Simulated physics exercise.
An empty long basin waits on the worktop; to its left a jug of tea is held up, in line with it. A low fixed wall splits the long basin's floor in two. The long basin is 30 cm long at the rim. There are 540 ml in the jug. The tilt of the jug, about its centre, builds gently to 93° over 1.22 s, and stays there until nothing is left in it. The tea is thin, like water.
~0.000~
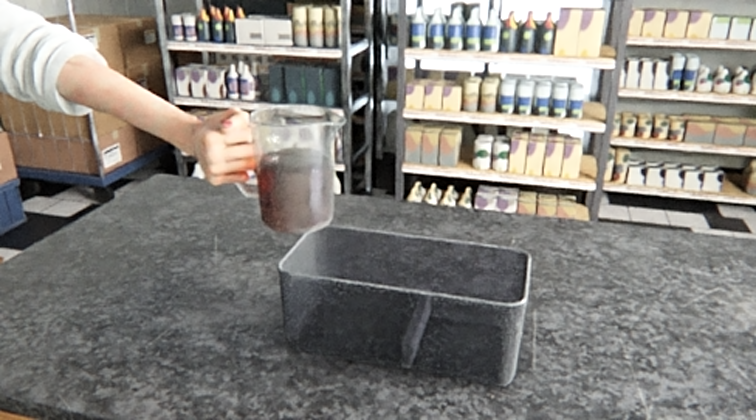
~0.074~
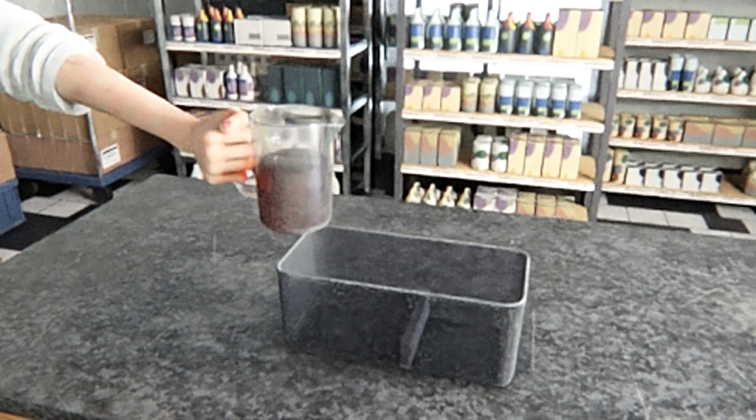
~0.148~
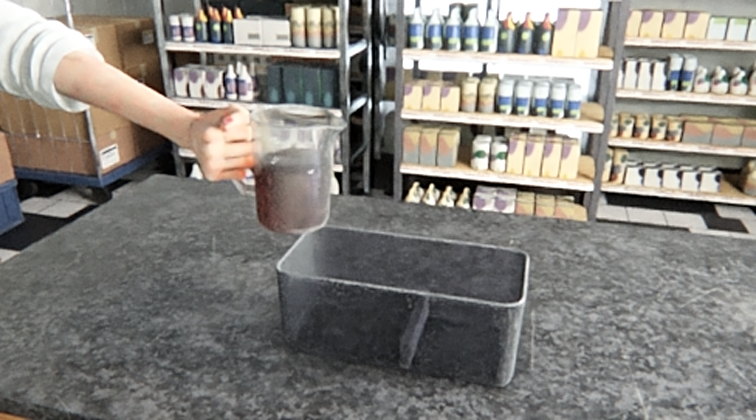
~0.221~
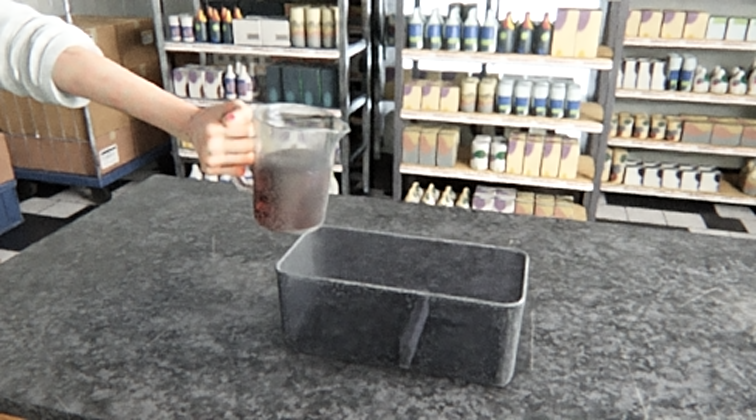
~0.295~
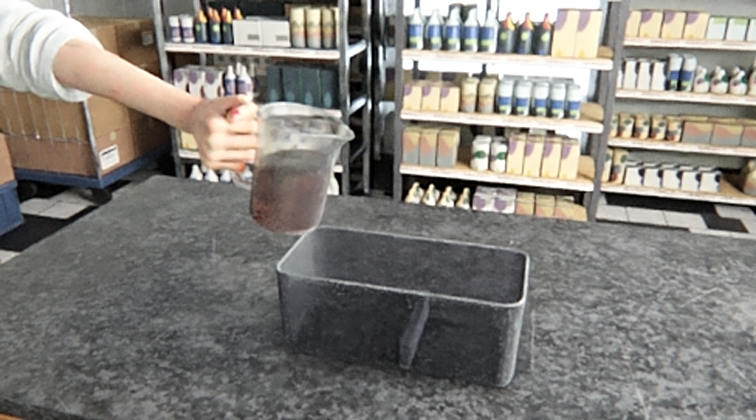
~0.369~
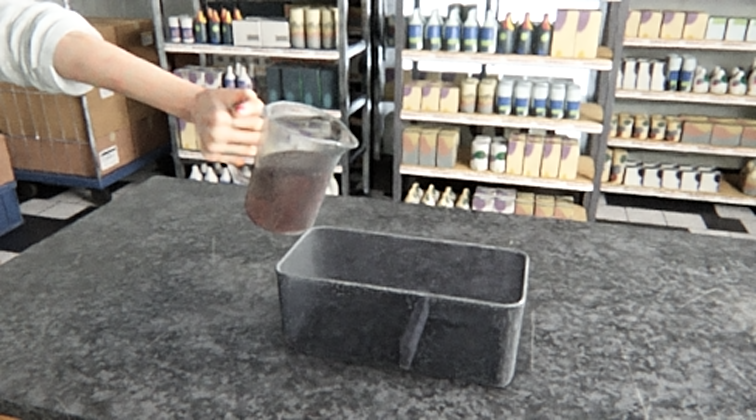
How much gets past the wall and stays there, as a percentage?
Roughly 7 per cent is past the wall.
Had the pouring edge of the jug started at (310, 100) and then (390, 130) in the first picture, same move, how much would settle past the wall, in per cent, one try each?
First 5, then 95 per cent.
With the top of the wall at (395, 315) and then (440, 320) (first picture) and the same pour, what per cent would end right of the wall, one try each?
First 80, then 5 per cent.
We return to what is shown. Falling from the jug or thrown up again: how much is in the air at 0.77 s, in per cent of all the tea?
Some 3 per cent.
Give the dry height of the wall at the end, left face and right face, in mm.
Left about 12 mm, right about 34 mm.
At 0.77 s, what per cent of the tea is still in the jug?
Some 96 per cent.
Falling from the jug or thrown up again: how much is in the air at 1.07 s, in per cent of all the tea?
Some 16 per cent.
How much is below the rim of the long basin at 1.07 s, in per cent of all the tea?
About 30 per cent.
After 0.77 s the tilt is 66° and 97 per cent is still to pour, 0 is left of the wall and 0 right of it.
After 1.07 s the tilt is 90° and 55 per cent is still to pour, 28 is left of the wall and 1 right of it.
After 1.38 s the tilt is 93° and 17 per cent is still to pour, 72 is left of the wall and 4 right of it.
After 1.72 s the tilt is 93° and 4 per cent is still to pour, 87 is left of the wall and 6 right of it.
In the end 91 per cent lies left of the wall, 7 right of it and 1 outside.
